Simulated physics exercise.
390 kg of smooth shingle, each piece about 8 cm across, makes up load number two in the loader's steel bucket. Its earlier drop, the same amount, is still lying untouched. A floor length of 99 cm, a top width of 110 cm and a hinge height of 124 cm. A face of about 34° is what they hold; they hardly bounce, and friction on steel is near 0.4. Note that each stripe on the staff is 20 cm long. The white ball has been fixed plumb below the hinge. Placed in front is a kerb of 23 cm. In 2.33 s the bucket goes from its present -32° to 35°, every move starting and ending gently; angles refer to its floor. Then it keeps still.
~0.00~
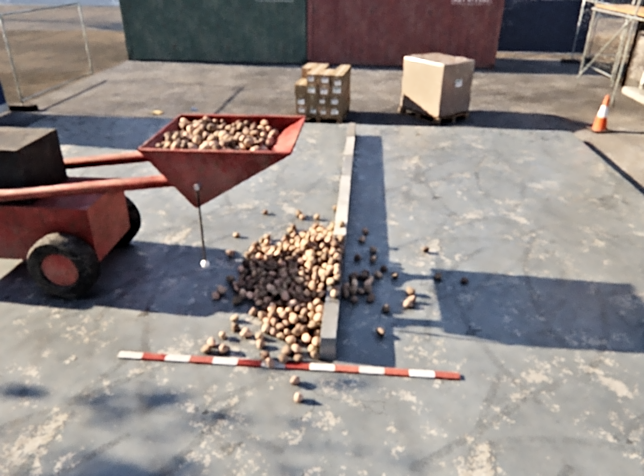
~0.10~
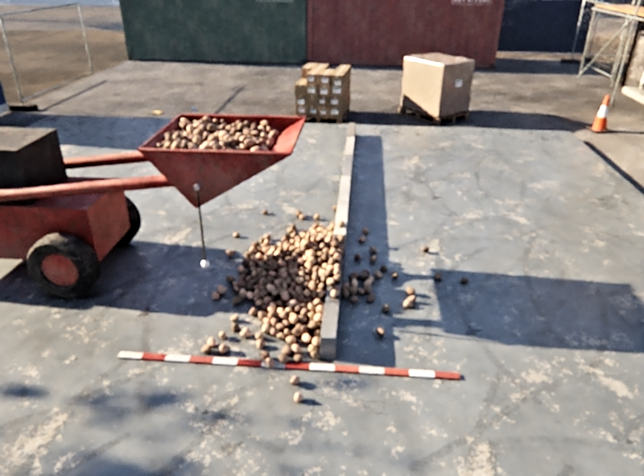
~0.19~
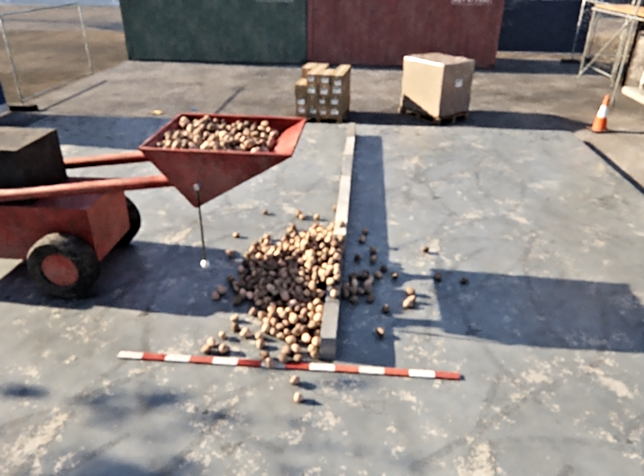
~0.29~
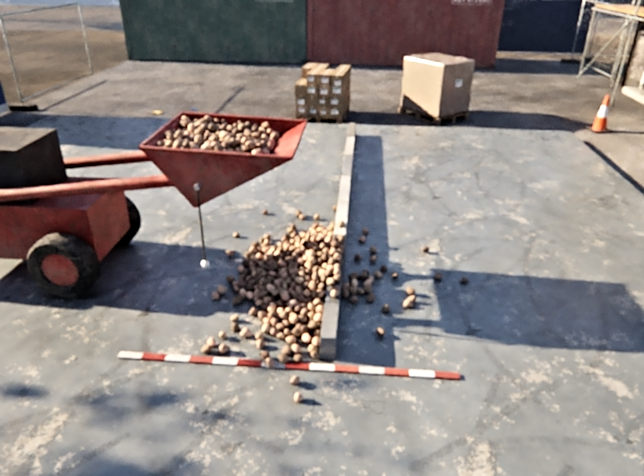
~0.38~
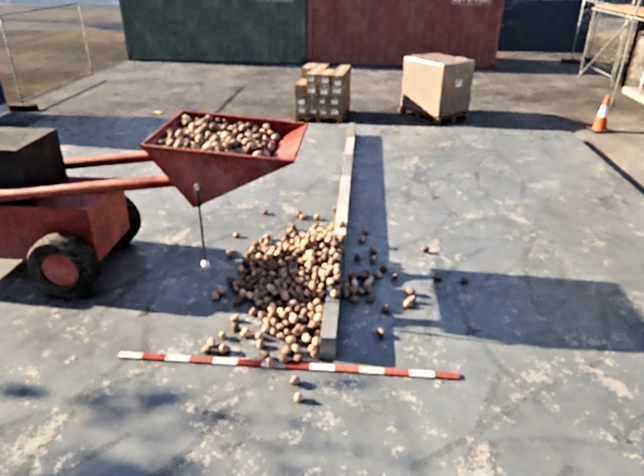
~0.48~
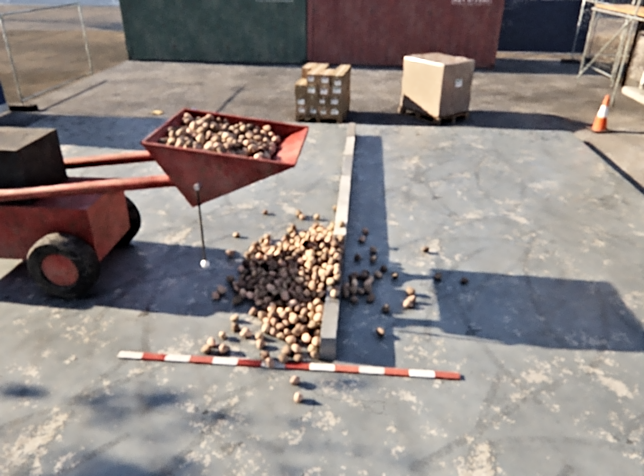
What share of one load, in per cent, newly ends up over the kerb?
30 %.
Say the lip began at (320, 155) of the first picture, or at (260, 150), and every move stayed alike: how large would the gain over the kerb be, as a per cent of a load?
Near 80 in a hundred first, near 0 in a hundred second.
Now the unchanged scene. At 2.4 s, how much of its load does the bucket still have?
About 20 percent.
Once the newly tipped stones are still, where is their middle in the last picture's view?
I'd point to about (314, 263).
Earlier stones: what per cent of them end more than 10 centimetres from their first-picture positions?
Estimate: 15 %, roughly.
After 1.8 s the floor is at 25°; in per cent of one load, 94 in the bucket, 101 on this side of the kerb, 5 over the kerb; the foremost stones are at (418, 284).
After 2.4 s the floor is at 35°; in per cent of one load, 20 in the bucket, 163 on this side of the kerb, 17 over the kerb; the foremost stones are at (422, 282).
After 2.8 s the floor is at 35°; in per cent of one load, 0 in the bucket, 169 on this side of the kerb, 30 over the kerb; the foremost stones are at (438, 276).
After 5.4 s the floor is at 35°; in per cent of one load, 0 in the bucket, 165 on this side of the kerb, 35 over the kerb; the foremost stones are at (466, 285). Net gain over the kerb, 30.
